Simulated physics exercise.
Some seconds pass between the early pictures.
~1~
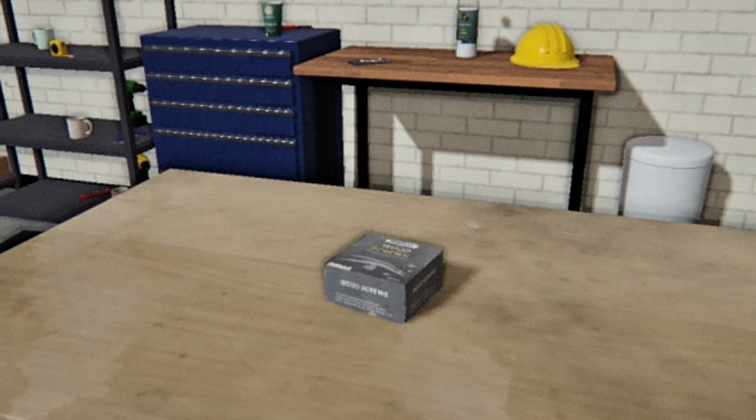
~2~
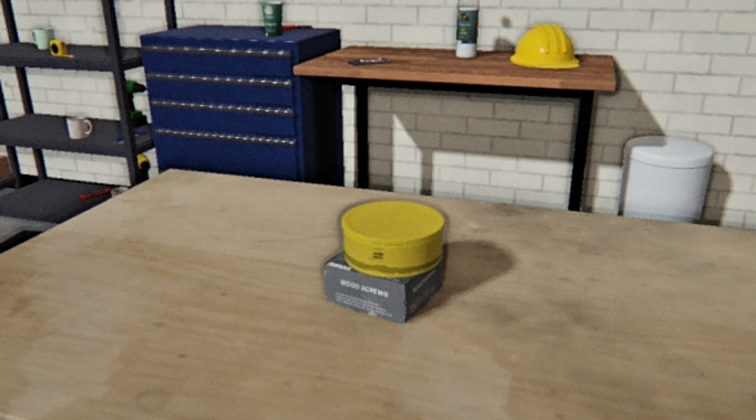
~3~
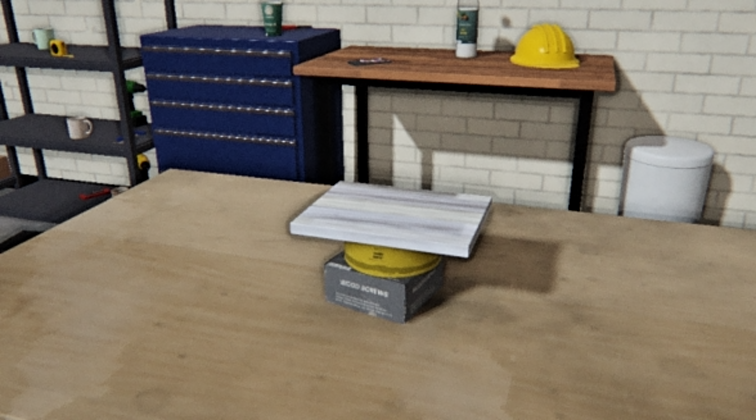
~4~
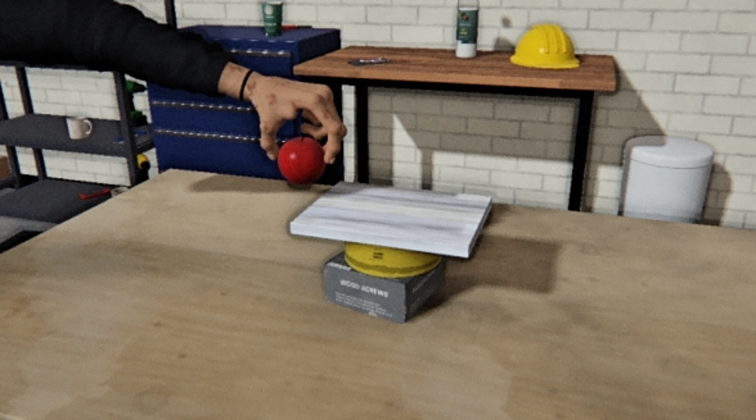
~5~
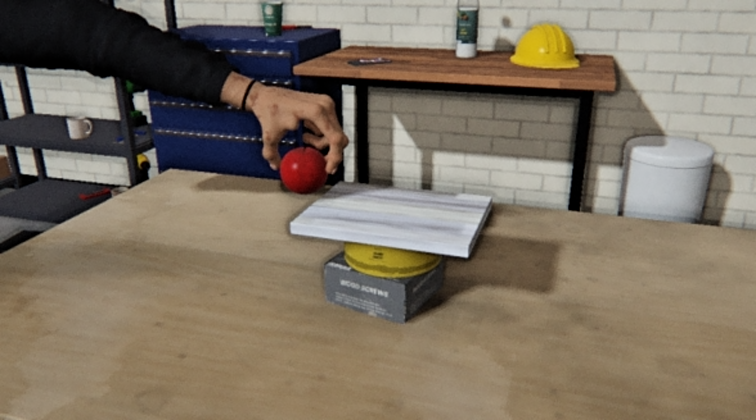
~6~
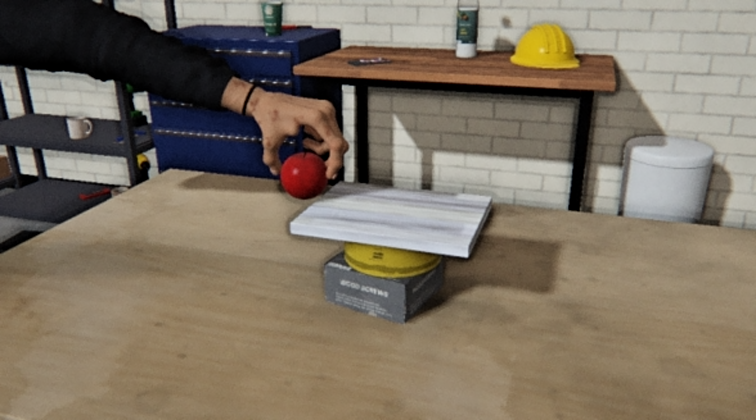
A hand lowering a red apple onto the far left corner of a white board stacked on a yellow tin and grey box.
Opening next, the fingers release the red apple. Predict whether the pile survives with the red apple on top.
I expect something to leave its place.
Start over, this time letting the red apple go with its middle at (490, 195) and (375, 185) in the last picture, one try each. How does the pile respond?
The first try leaves the pile knocked down, the second leaves it standing.
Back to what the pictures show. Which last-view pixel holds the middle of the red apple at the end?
Look near (281, 258) in the final picture.
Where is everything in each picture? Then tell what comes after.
The last thing is not in view yet, in the first picture.
The last thing is not in view yet; grey box (385, 275), in the second picture.
The last thing is not in view yet, in the third picture.
Coming down; red apple (302, 161); white board (396, 215), in the fourth picture.
Coming down; red apple (304, 171); grey box (385, 275), in the fifth picture.
In place under the hand; red apple (305, 176), in the sixth picture.
Then, 0.30 s past the last view, red apple now fallen.
Then, 0.40 s past the last view, things are still on the move.
Finally, fallen, red apple; the other 3 still in place. Final places as the last picture's camera would see them, red apple near (281, 258). The pile loses its balance.
